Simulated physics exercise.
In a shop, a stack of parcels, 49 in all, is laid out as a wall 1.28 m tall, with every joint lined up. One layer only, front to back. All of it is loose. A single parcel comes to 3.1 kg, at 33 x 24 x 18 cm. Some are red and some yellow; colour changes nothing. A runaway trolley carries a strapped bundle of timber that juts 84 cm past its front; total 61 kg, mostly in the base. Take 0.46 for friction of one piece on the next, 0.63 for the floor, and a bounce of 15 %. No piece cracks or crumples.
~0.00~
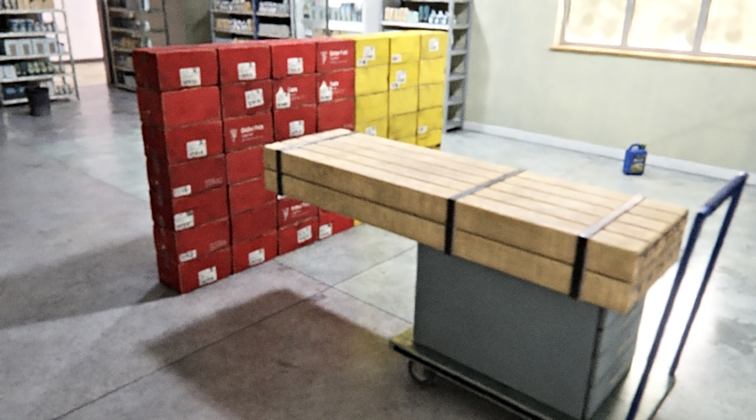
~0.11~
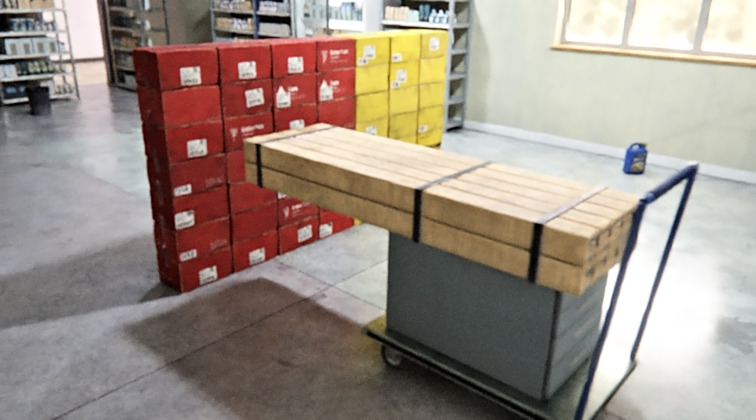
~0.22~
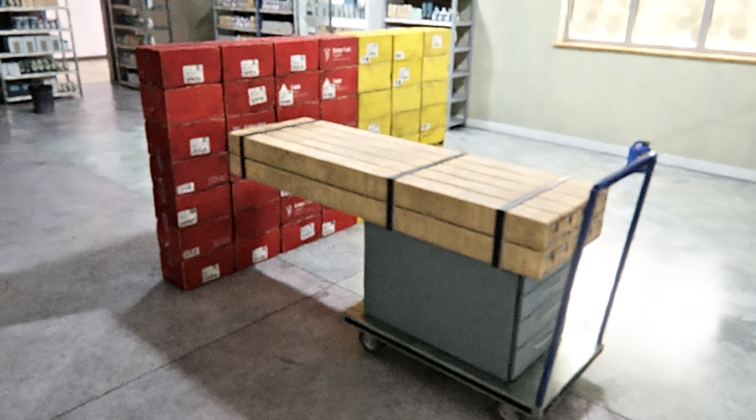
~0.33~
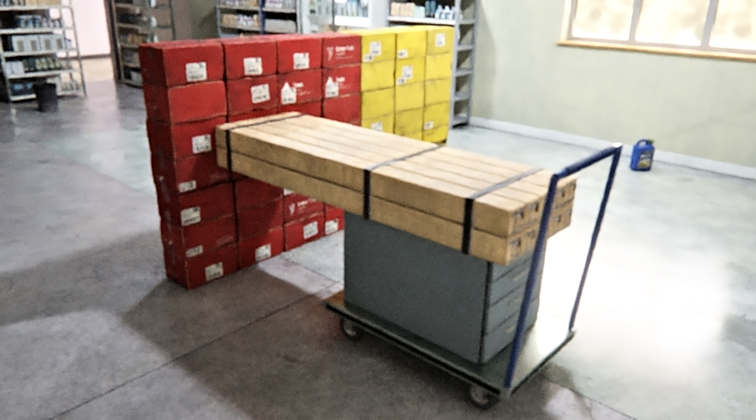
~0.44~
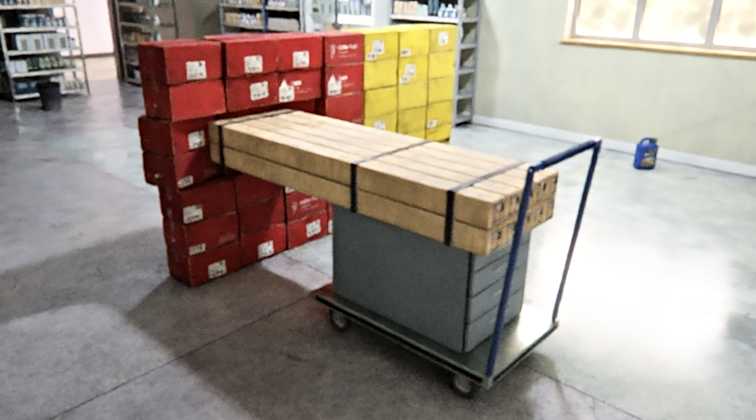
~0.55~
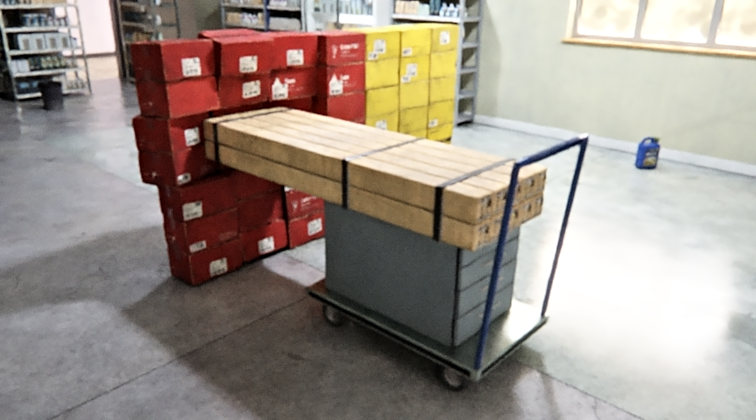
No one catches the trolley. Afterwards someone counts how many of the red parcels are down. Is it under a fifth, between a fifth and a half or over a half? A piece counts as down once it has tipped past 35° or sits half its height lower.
The part is over a half.
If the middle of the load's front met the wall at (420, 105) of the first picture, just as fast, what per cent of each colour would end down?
Then yellow 50, red 0 per cent.
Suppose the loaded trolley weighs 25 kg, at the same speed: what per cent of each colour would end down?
In that case yellow 0, red 0 per cent.
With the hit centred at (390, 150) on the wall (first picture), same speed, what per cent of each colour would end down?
In that case yellow 60, red 0 per cent.
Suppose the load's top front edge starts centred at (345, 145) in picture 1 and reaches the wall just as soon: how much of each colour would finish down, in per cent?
Then yellow 0, red 40 per cent.
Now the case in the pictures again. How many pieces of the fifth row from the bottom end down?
The count is 3.
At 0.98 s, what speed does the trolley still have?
Near 0.3 m/s.
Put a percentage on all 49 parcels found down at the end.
Near 45 per cent.
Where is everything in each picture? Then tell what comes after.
In the first picture (each place is the centre of the face we see best; the camera pans a little), load (271, 162) 43 cm short of the wall; top red parcel (295, 60); top yellow parcel (406, 49); all as stacked.
Load (251, 155) 28 cm short of the wall; top red parcel (296, 59), in the second picture.
Load (235, 147) 13 cm short of the wall; top red parcel (298, 57), in the third picture.
Load (221, 140) 18 mm into the wall's line; top red parcel (301, 55); 5 have shifted, in the fourth picture.
Load (214, 136) 11 cm into the wall's line; top red parcel (301, 53) moved 28 mm; 14 have shifted, in the fifth picture.
Load (209, 133) 17 cm into the wall's line; top red parcel (295, 51) moved 9 cm; top yellow parcel (417, 42); steepest lean 10°, the parcel at (248, 58); 18 have shifted, in the sixth picture.
By 0.98 s, load 32 cm past the wall's line, still rolling; 1 of the 28 red parcels down (1 of 49 in all colours); top red parcel tilted 22°.
By 1.38 s, load 41 cm past the wall's line, still rolling; 21 of the 28 red parcels down (21 of 49 in all colours); top red parcel on its side.
When it is over (2.6 s), load 53 cm past the wall's line, stopped; 21 of the 28 red parcels down (21 of 49 in all colours); top red parcel on its side; top yellow parcel unmoved. That is 75 per cent. In pixels of the last frame, middles, top red parcel near (184, 170), top yellow parcel near (404, 41).
